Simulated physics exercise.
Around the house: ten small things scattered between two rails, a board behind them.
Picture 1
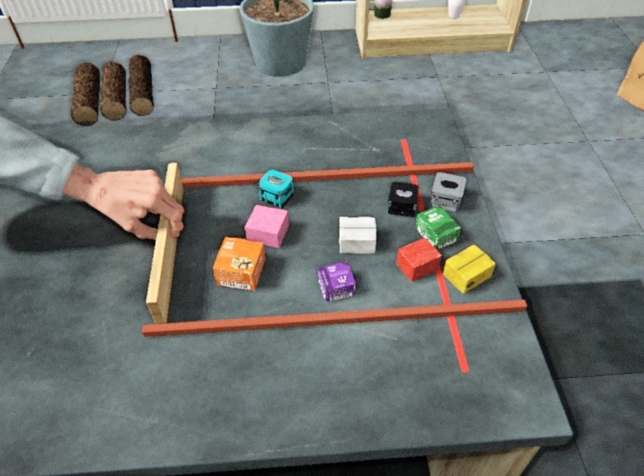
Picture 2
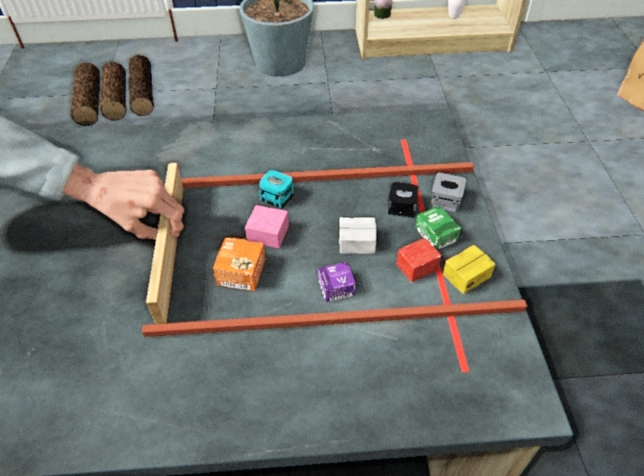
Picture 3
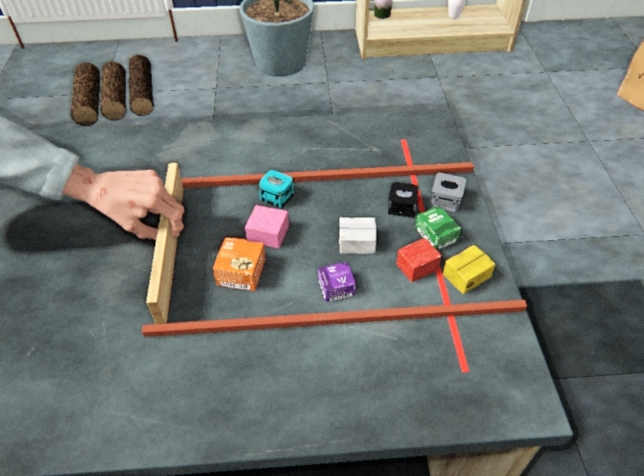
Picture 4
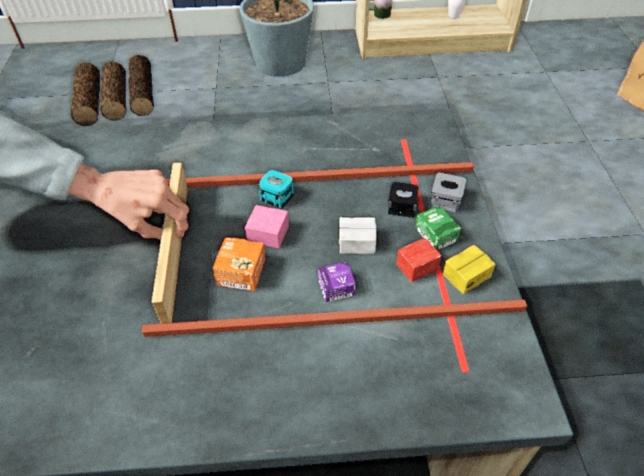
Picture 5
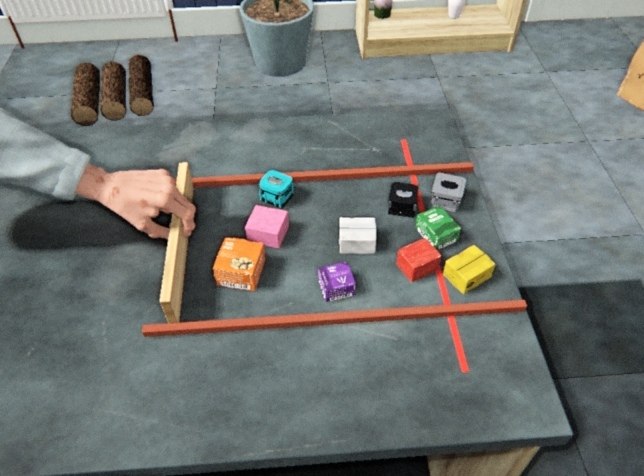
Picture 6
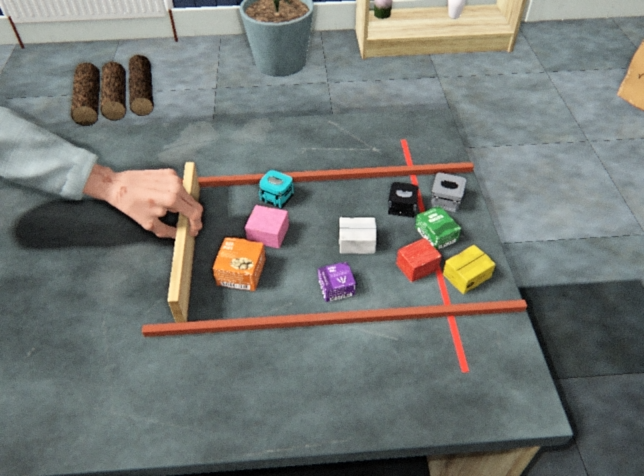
On a dark tabletop, a hand resting on a wooden board, then sliding it slightly right toward ten still, colourful small objects between rails.
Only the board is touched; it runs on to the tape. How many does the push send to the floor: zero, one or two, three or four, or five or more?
Outcome: The number that fall off is one or two.
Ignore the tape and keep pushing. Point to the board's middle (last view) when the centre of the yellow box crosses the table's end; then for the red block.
At (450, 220) for the yellow box; at (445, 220) for the red block.
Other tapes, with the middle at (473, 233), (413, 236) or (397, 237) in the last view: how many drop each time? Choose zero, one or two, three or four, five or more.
Taking them in turn, five or over; none; none at all.
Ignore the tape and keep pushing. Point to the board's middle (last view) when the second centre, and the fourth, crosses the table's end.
At (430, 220) for the second, at (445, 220) for the fourth.
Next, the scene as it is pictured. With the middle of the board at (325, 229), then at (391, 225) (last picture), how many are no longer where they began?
5 and 10.
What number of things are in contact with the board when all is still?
It touches 4.
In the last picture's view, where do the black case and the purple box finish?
The black case stops around (461, 193); the purple box around (461, 289).
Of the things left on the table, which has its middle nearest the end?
The grey case.
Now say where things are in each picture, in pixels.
The first frame shows grey case (448, 192); yellow box (469, 269); green box (438, 228); board (168, 238); tape (429, 235).
The second frame shows yellow box (469, 269); red block (419, 260).
The third frame shows green box (438, 228); turquoise case (276, 189).
The fourth frame shows grey case (448, 192); orange box (240, 264).
The fifth frame shows yellow box (469, 269); purple box (337, 282).
The sixth frame shows grey case (448, 192); yellow box (469, 269); green box (438, 228); board (186, 237); tape (429, 235).
Early on, none off yet; grey case at rest near (448, 192); yellow box at rest near (469, 269); green box at rest near (438, 228).
Finally, the number that fall off is one or two; lost, green box.
